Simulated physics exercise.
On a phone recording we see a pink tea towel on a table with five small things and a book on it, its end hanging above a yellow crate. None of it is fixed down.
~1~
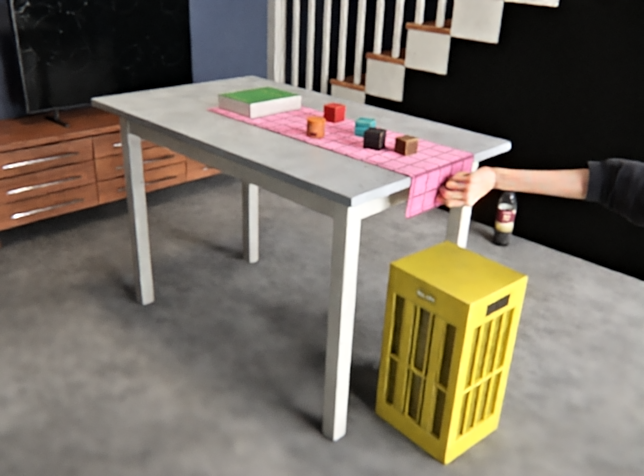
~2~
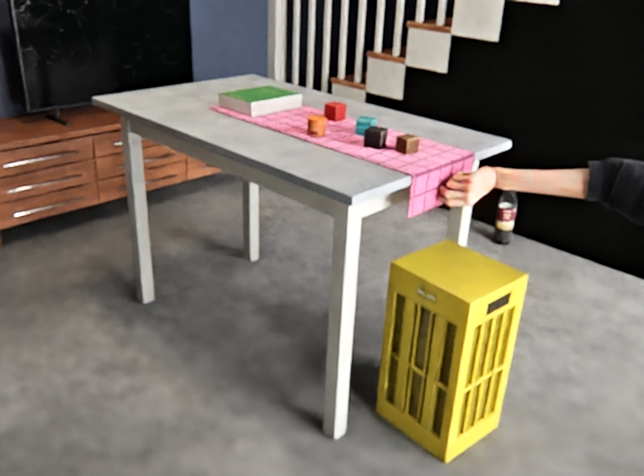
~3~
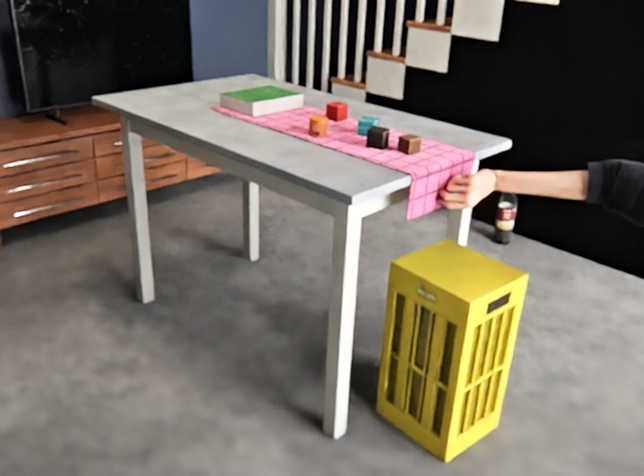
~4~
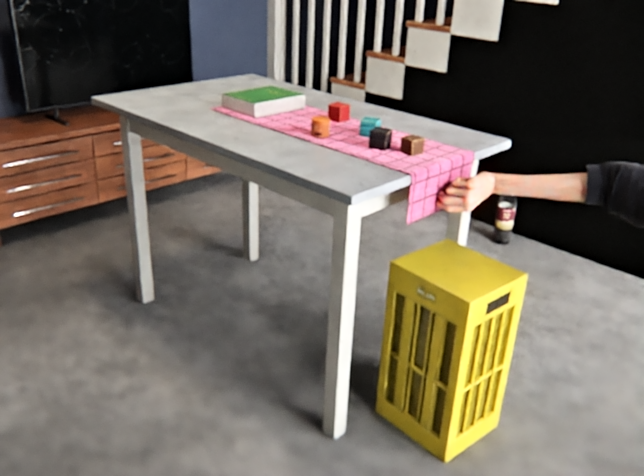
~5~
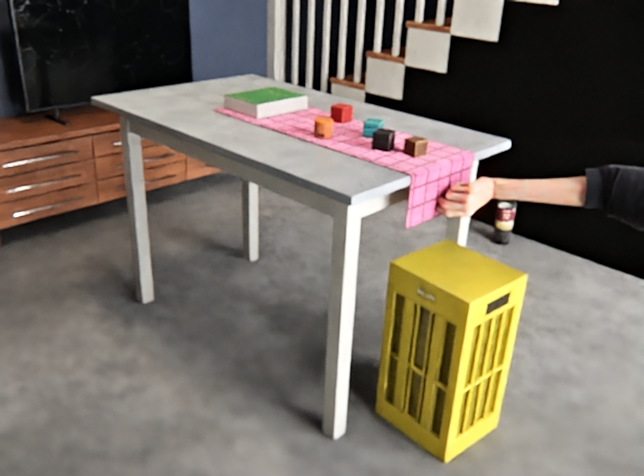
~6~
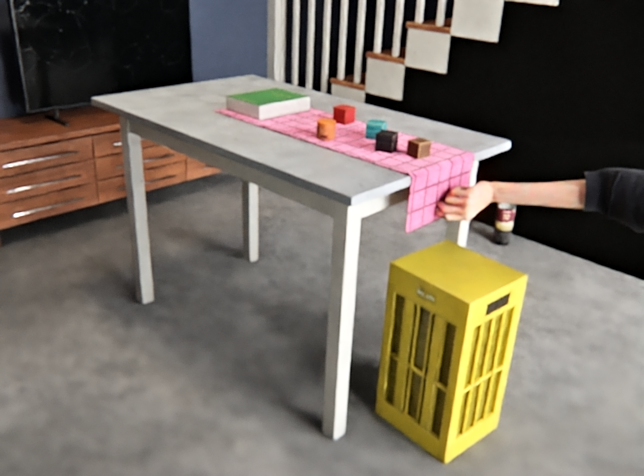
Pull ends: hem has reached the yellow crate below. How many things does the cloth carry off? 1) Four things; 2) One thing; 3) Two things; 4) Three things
2, one thing.
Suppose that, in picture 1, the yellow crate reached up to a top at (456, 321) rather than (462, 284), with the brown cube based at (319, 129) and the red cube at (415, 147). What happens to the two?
So the brown cube stays there, and the red cube leaves.
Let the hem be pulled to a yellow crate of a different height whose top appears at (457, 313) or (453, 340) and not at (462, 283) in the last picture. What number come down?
You'd get 2 and then 3.
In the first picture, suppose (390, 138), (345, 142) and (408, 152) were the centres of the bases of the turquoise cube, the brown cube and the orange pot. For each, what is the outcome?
Watch the turquoise cube hang on, the brown cube hang on and the orange pot go down.
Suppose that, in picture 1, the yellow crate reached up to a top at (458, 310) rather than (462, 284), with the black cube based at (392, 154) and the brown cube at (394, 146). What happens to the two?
Black cube: Lost; brown cube: Lost.
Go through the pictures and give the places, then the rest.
Hem (407, 219); brown cube (407, 138); black cube (376, 130); turquoise cube (366, 120); orange pot (316, 119); red cube (335, 105); top of the crate (462, 284), in the first picture.
Hem (409, 218); brown cube (408, 136), in the second picture.
Hem (407, 220); black cube (379, 129), in the third picture.
Hem (407, 225); turquoise cube (371, 119); top of the crate (462, 282), in the fourth picture.
Hem (407, 229); orange pot (324, 120), in the fifth picture.
Hem (406, 233); brown cube (420, 140); black cube (387, 133); turquoise cube (377, 122); orange pot (327, 121); red cube (345, 107), in the sixth picture.
Soon after, hem near (436, 238); all still up.
Then, hem on the crate; brown cube gone.
At rest, hem on the crate; brown cube gone. The table loses one.
